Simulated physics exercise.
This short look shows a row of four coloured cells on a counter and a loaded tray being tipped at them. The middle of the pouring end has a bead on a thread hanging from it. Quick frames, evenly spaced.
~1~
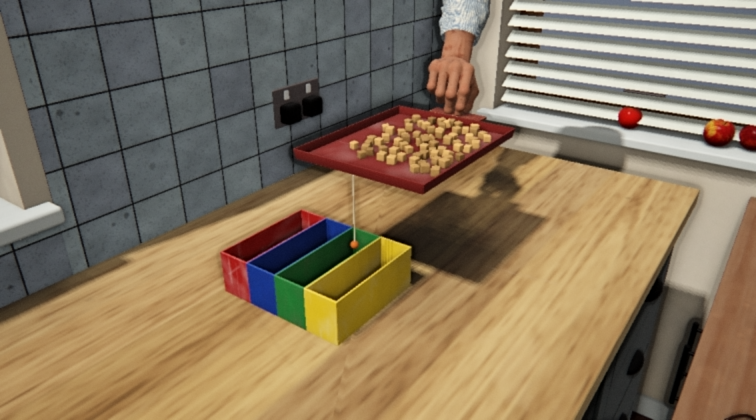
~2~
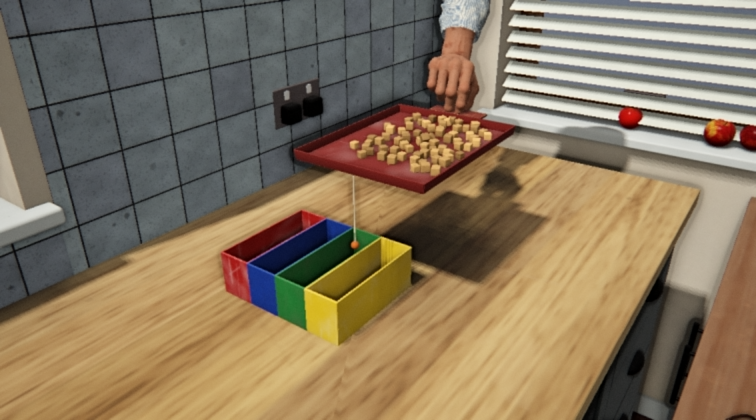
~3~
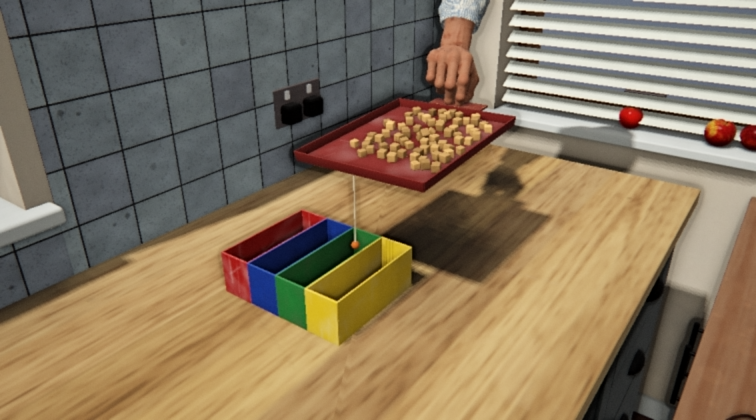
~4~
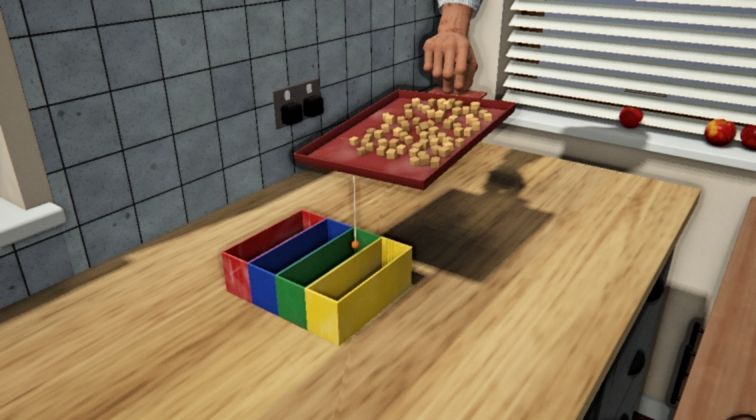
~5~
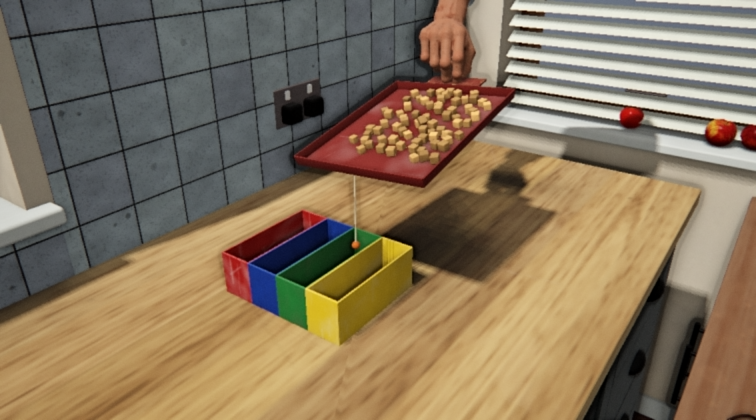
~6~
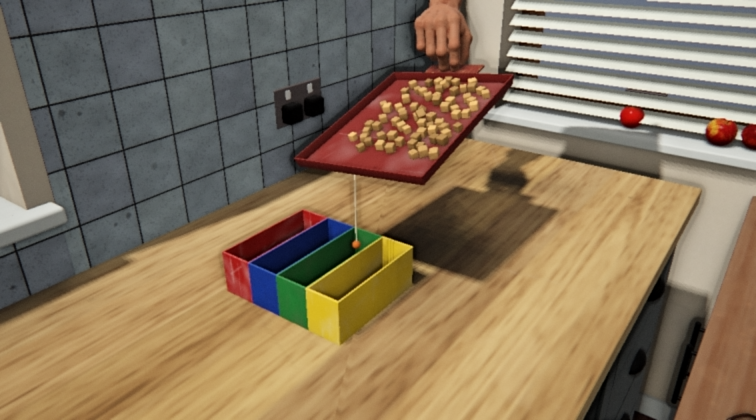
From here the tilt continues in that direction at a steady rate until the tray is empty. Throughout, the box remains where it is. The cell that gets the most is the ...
... Blue one.
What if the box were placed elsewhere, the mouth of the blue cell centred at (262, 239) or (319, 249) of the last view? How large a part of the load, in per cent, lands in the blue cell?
Trial 1 around 10 percent, trial 2 around 40 percent.
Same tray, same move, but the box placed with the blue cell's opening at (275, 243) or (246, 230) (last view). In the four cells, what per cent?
The first comes to 100 percent and the second to 70 percent.
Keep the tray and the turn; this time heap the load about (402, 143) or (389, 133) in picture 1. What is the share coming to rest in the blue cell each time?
Try 1: 40 %; try 2: 30 %.
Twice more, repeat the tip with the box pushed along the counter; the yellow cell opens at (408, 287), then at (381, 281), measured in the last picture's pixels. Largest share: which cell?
First try: The red cell; second try: The red cell.
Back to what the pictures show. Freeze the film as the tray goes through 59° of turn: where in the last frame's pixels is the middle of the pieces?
Roughly (333, 149).
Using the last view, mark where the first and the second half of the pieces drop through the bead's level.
Roughly (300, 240) first, then roughly (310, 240).
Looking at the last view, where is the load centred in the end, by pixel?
Roughly pixel (299, 285).
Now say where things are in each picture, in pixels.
Corners of the pouring end at (295, 149) and (423, 184), level; middle of the load at (420, 142), small wooden cubes; bead on its thread at (355, 245); red cell at (236, 273); blue cell at (262, 286); green cell at (291, 299); yellow cell at (321, 313), in the first frame.
Corners of the pouring end at (296, 150) and (424, 183), level; middle of the load at (421, 141), in the second frame.
Corners of the pouring end at (296, 151) and (423, 182), tipped barely, lowest at the left corner; middle of the load at (421, 136), in the third frame.
Corners of the pouring end at (296, 153) and (423, 180), tipped a little, lowest at the left corner; middle of the load at (420, 130), in the fourth frame.
Corners of the pouring end at (296, 156) and (422, 178), tipped a little, lowest at the left corner; middle of the load at (419, 123), in the fifth frame.
Corners of the pouring end at (296, 158) and (421, 175), tipped clearly, lowest at the left corner; middle of the load at (418, 116); red cell at (238, 273); blue cell at (264, 285); green cell at (293, 298); yellow cell at (323, 313), in the sixth frame.
Soon, tray tipped steeply; nearly all on the tray; a small part falling or outside the box.
A while on, tray tipped right over; about two thirds on the tray; about a quarter in the blue cell; a small part in the red cell; a stray few in the yellow cell; a stray few falling or outside the box.
Towards the end, tray tipped past a quarter turn; about half in the blue cell; about a quarter in the green cell; about a quarter in the red cell; a small part in the yellow cell; a stray few falling or outside the box.
Finally, tray tipped past a quarter turn; about half in the blue cell; about a quarter in the green cell; about a quarter in the red cell; a small part in the yellow cell; a stray few outside the box.
